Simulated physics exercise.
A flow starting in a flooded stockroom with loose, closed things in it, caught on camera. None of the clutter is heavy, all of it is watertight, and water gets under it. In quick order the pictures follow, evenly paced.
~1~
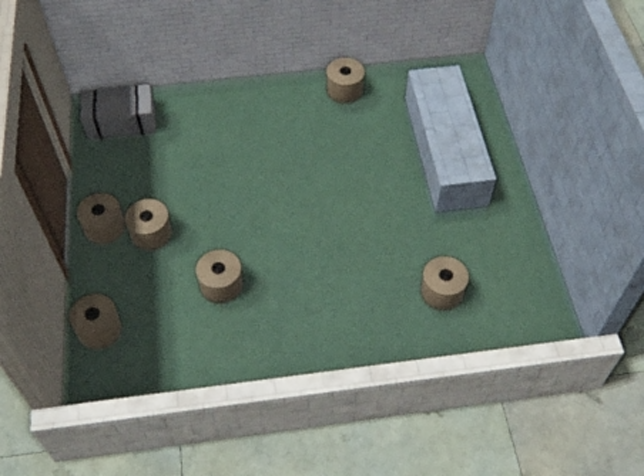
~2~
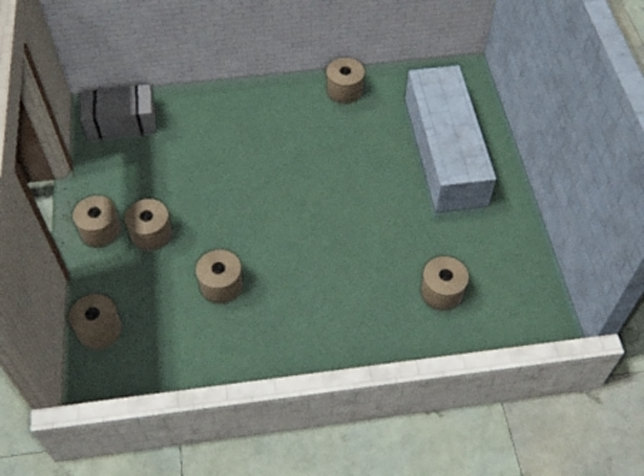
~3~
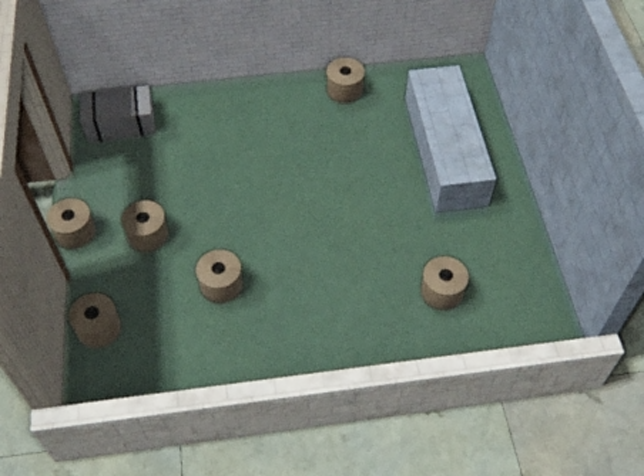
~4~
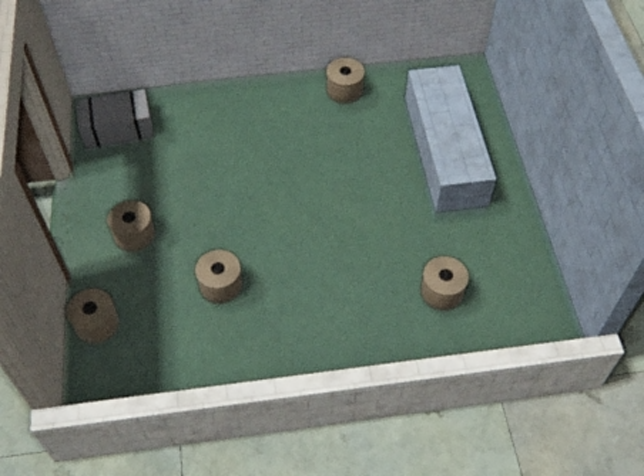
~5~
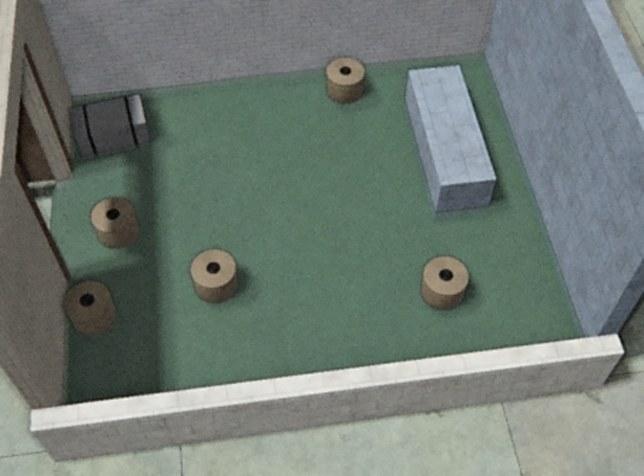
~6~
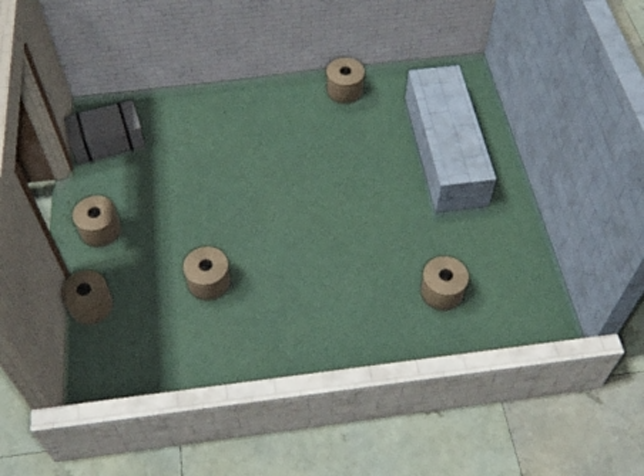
In the video, an opening appears in the left wall of a flooded stockroom and the nearest tan tub drifts out through it, then another tub follows leftward, while a dark case and two other tubs shift slightly.
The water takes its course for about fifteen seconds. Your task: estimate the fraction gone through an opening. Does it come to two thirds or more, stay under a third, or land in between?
Two thirds or more.
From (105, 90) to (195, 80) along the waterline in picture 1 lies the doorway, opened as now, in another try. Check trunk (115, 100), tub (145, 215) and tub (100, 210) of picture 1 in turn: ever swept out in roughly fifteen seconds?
In the order given: Flushed out, flushed out, flushed out.
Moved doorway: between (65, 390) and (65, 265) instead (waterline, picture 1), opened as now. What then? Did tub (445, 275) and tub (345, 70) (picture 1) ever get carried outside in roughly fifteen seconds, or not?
One by one, the outcome is not removed and not removed.
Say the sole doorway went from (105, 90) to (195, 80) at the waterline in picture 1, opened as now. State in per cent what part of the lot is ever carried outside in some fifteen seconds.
About 60 %.
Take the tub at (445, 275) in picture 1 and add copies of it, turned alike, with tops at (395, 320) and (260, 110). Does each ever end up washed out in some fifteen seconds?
Taking them in turn: Held back, then flushed away.
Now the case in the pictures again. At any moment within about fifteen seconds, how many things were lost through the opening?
Count: 5.
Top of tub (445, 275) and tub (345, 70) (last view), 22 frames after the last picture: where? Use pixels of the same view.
(368, 275) and (267, 89), roughly.
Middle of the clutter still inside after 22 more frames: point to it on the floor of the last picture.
The average sits close to (314, 199).
A moment on, 2 of 7 are out; 5 afloat.
Next, 4 of 7 are out; 3 afloat.
Later, 5 of 7 are out; 2 afloat.
In the end, 5 of 7 are out; 2 afloat.
